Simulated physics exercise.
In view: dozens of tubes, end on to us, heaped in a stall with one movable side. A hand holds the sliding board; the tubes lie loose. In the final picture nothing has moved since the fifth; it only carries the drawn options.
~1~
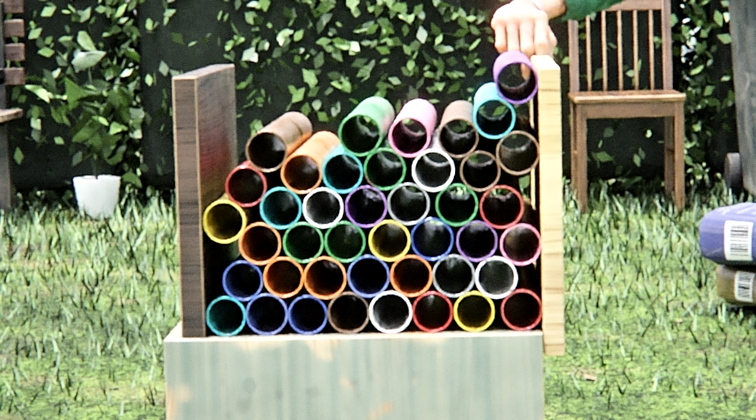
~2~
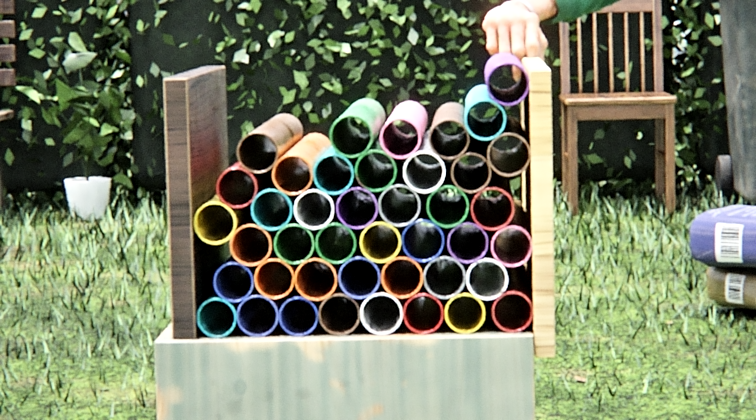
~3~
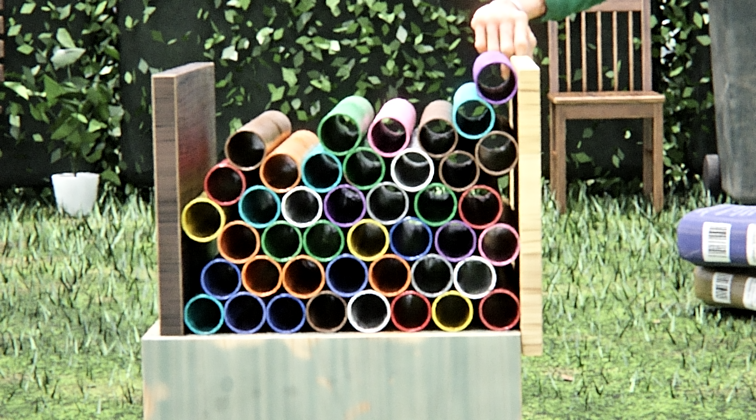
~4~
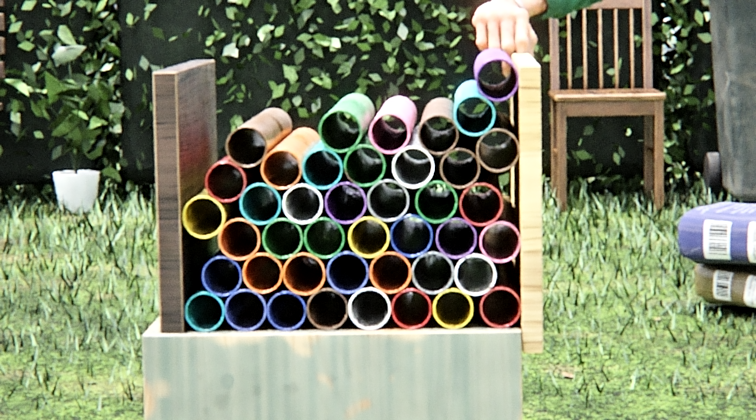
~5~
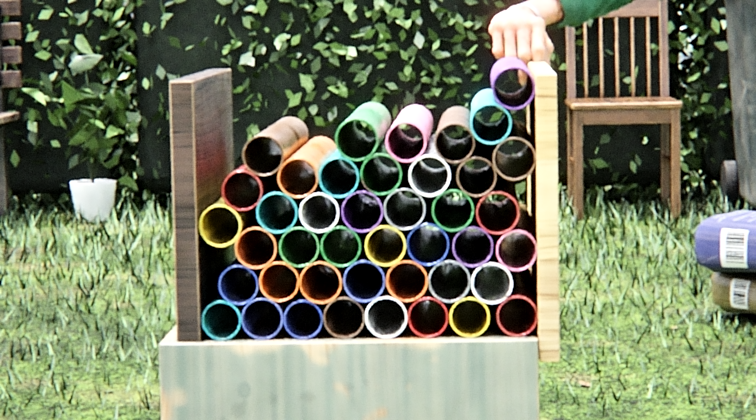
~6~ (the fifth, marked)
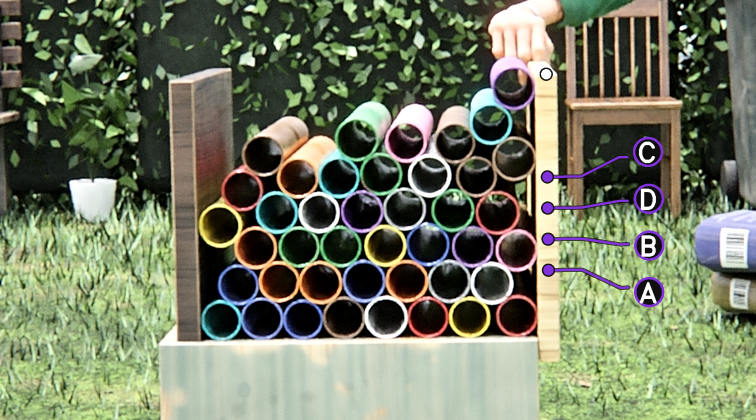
The whole view drifted slightly to the right and then back left, while a hand stayed on top of the right-hand board and the colourful tubes lay still in their stacked heap.
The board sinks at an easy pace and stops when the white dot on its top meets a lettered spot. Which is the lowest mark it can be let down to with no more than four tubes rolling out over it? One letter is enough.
No lower than A.
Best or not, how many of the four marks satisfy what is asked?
Four of the four.
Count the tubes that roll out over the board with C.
It comes to one.
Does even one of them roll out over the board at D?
Yes, at D.
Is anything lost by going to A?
Yes, at A.
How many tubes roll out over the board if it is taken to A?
The count is three.
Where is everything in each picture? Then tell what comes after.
A red tube (433, 312); a pink tube (521, 245), in the first frame.
A pink tube (511, 247); a blue tube (423, 241), in the second frame.
A green tube (323, 241); a brown tube (460, 171), in the third frame.
A yellow tube (203, 217); a turquoise tube (475, 115), in the fourth frame.
A brown tube (264, 156); side board (542, 199), in the fifth frame.
On the marked copy, A at (549, 270); B at (548, 239); C at (548, 177); D at (548, 208); the white dot at (546, 74).
Taking A. A third of the way, top of the board (536, 159).
Two thirds of the way, top of the board (537, 256).
When it is over, top of the board (538, 269), three out over the board.
As for the rest, B three out over the board; C one out over the board; D one out over the board.
